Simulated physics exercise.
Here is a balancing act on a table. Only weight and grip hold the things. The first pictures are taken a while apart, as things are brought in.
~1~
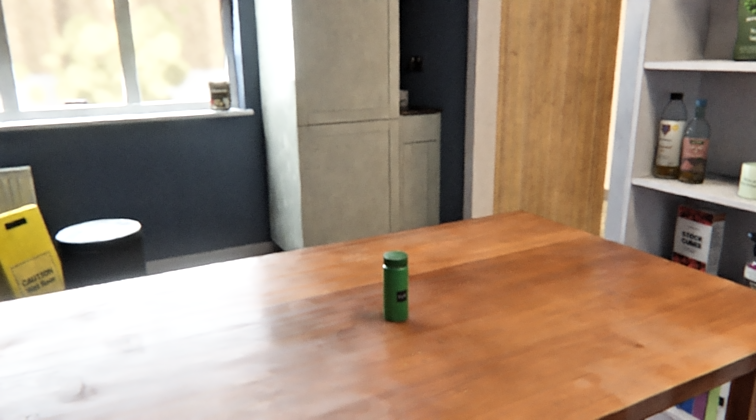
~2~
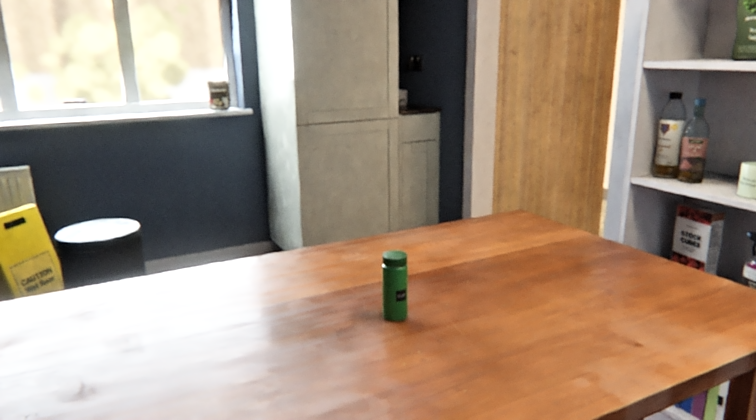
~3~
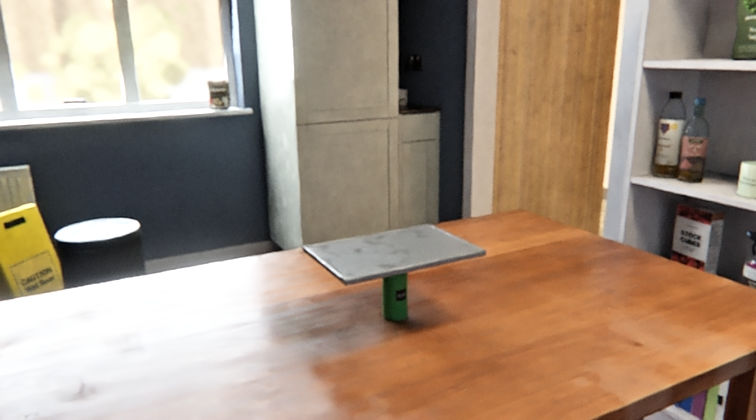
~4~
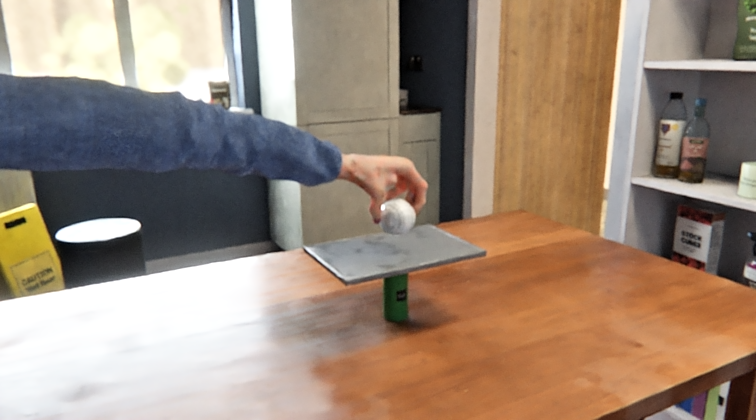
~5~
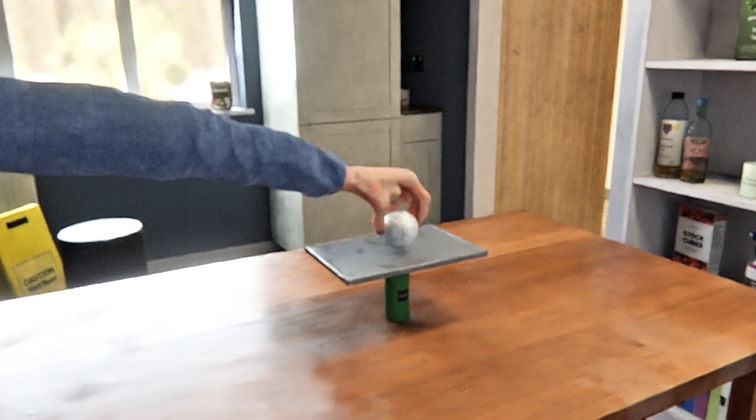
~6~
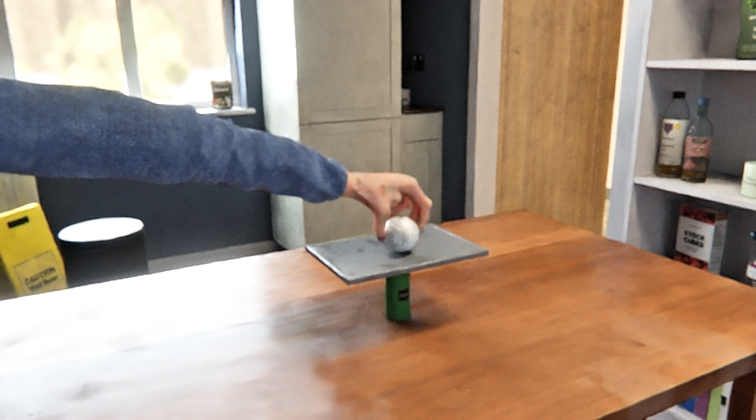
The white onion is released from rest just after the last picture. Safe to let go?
It keeps its balance.
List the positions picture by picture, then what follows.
In the first frame, the last thing is not in view yet; green shaker (396, 286).
In the second frame, the last thing is not in view yet; green shaker (395, 285).
In the third frame, the last thing is not in view yet; green shaker (395, 285).
In the fourth frame, still above its spot; white onion (396, 217); green shaker (396, 285).
In the fifth frame, still above its spot; white onion (400, 228); green shaker (397, 285).
In the sixth frame, set down, still held; white onion (400, 234); green shaker (398, 285).
Then, 0.20 s later than the last frame, all is still.
Then, 0.60 s later than the last frame, white onion resting near (400, 235).
When it is over, all 3 as before. End places, in pixels of the last picture, white onion near (400, 235). The stack holds.
